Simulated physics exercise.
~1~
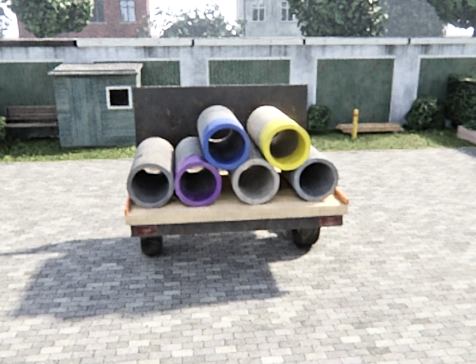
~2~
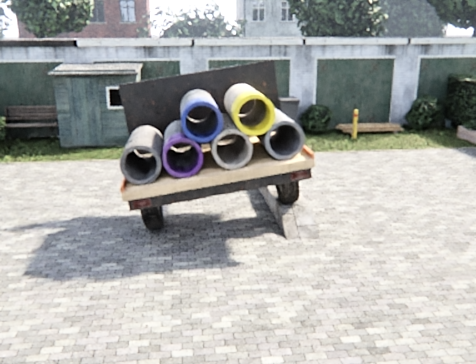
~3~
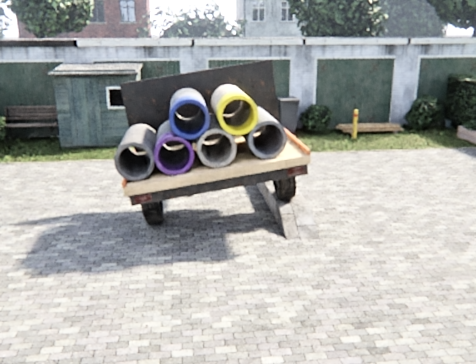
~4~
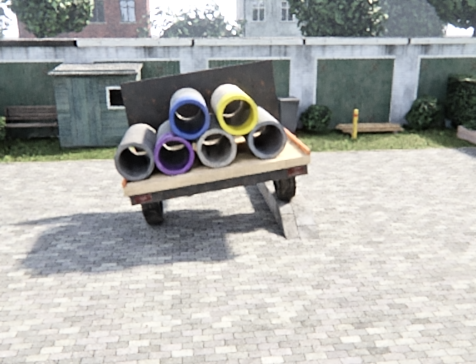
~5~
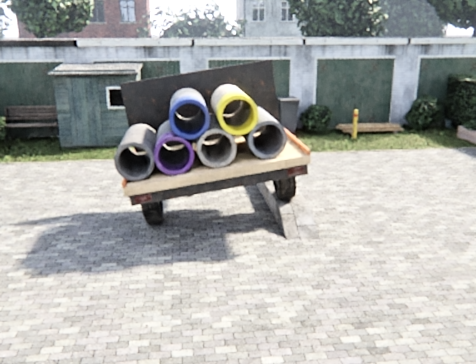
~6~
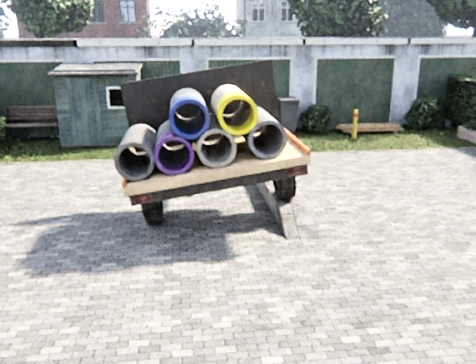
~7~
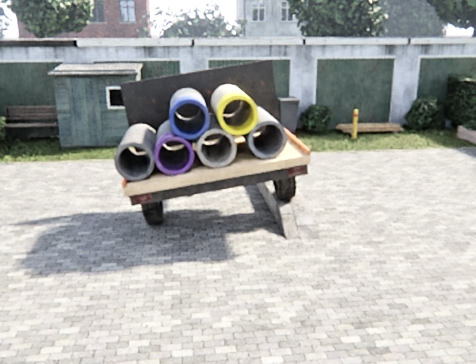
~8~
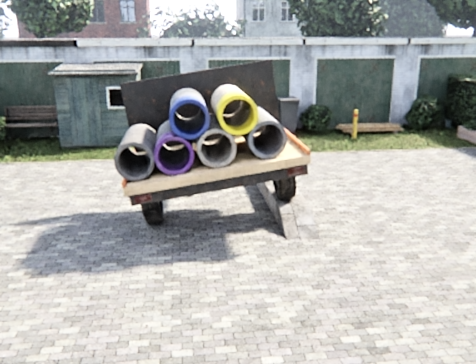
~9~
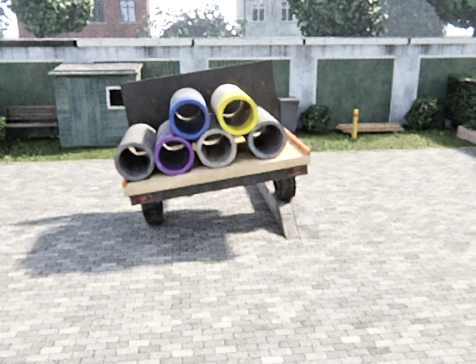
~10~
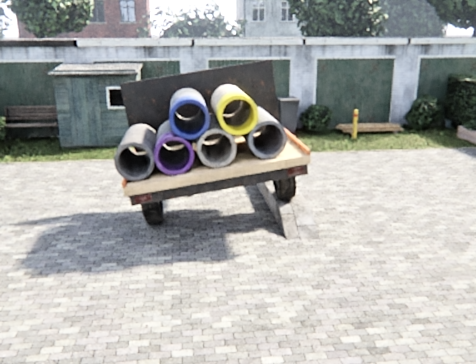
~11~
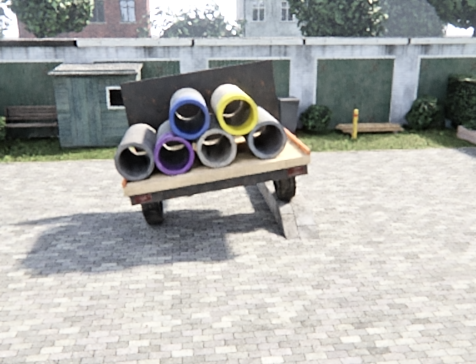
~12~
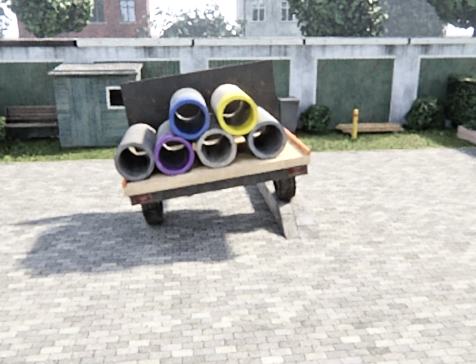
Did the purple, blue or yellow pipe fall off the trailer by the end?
No, the purple, blue and yellow pipes were all still on the leaning deck at the end.
